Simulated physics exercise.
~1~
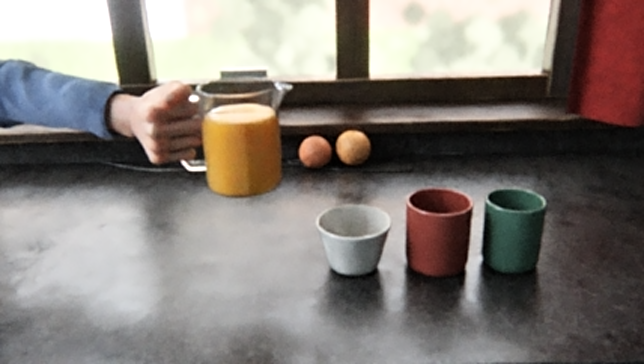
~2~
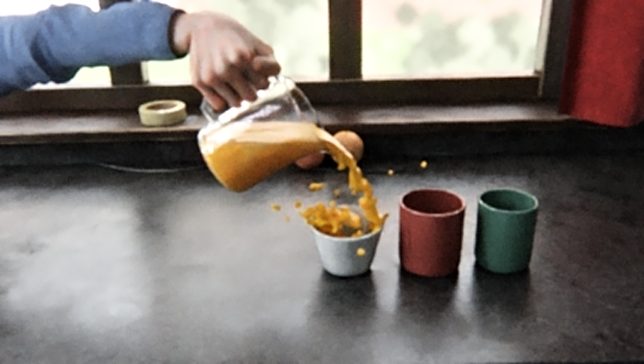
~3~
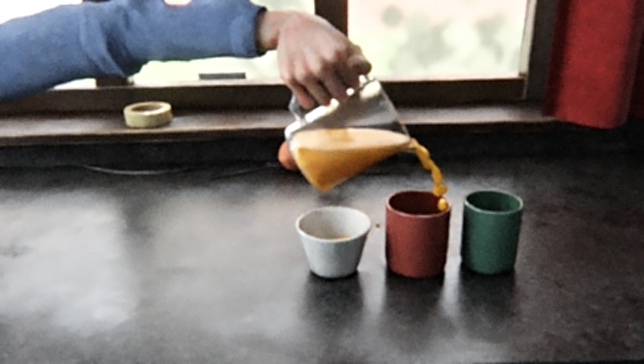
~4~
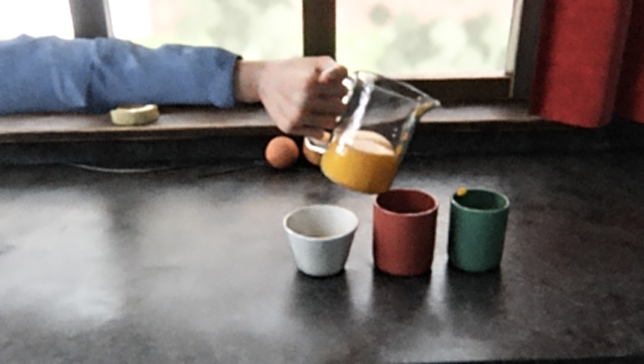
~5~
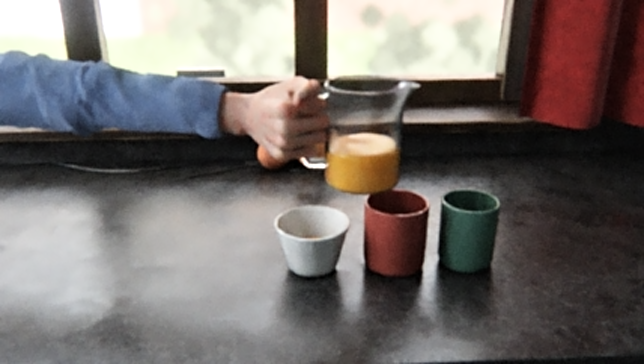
A hand tilting a glass pitcher of orange juice, splashing it over a white cup, sweeping right across red and green cups, then levelling it.
